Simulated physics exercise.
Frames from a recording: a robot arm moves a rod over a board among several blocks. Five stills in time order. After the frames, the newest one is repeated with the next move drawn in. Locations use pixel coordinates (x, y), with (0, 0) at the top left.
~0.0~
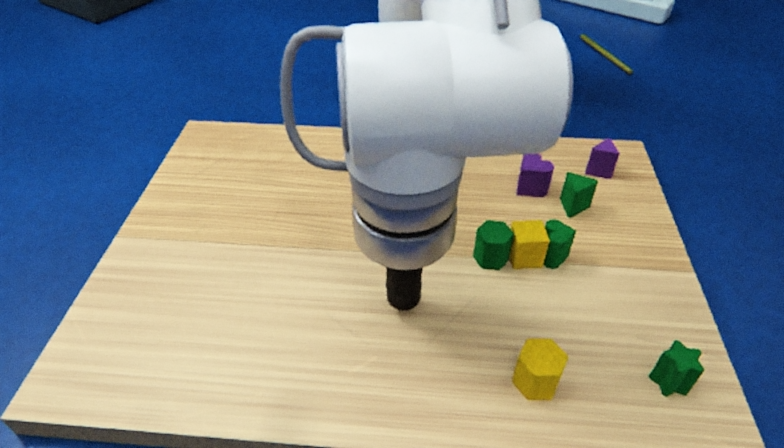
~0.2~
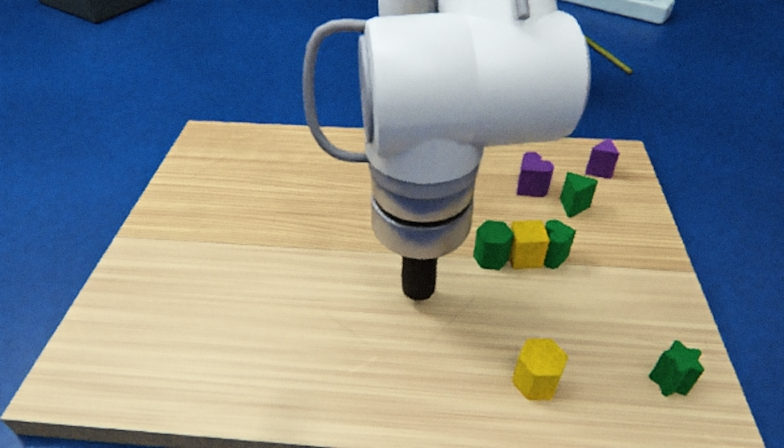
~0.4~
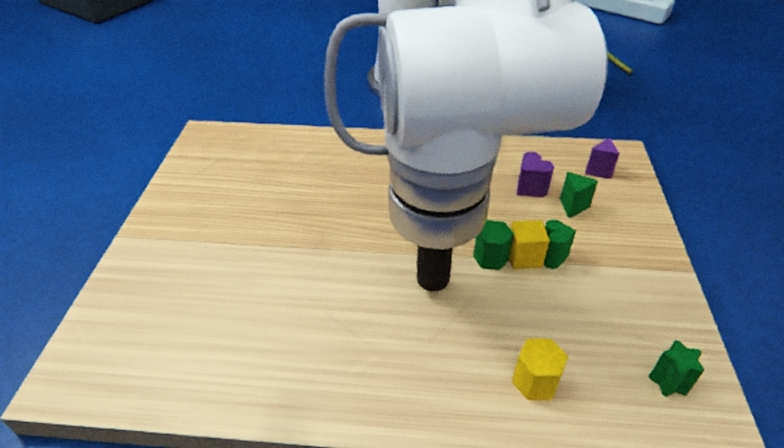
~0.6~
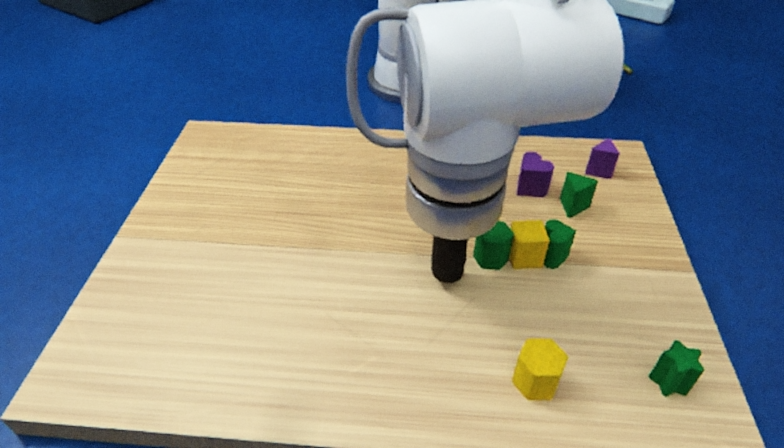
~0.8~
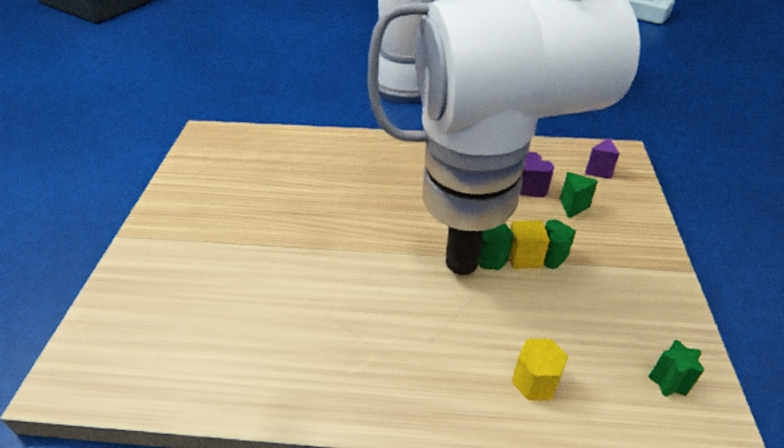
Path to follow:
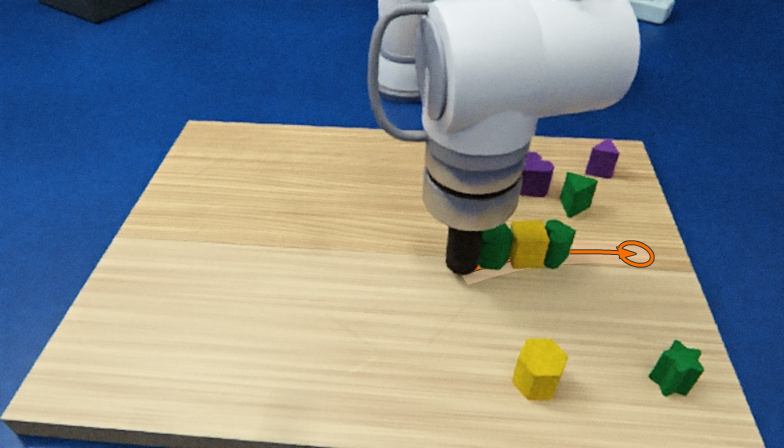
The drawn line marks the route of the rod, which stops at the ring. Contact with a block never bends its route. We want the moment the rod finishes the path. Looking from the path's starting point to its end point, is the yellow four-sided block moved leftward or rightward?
Gets pushed left.
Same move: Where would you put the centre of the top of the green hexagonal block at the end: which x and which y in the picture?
Around (520, 209).
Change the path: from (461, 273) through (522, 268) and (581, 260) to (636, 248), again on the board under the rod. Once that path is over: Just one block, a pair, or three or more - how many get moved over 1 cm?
Total moved: Three or more.
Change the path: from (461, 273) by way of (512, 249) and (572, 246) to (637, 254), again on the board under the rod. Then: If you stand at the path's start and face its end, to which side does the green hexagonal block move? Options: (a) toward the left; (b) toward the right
a - toward the left.
Drawn move, from (461, 273) via (516, 258) and (575, 252), ending at (636, 254).
The first path, step by step. One third of the way, rod at (519, 249); green hexagonal block at (518, 210), turned 70° anticlockwise; yellow four-sided block at (554, 222), turned 30° clockwise; green heart-shaped block at (582, 232), turned 30° clockwise.
Two thirds of the way, rod at (579, 242); green hexagonal block at (520, 209), turned 80° anticlockwise; yellow four-sided block at (590, 205), turned 15° clockwise; green heart-shaped block at (618, 234), turned 60° clockwise.
At the end, rod at (640, 244); green hexagonal block at (520, 209), turned 80° anticlockwise; yellow four-sided block at (592, 204); green heart-shaped block at (680, 245), turned 105° clockwise; green triangle still.
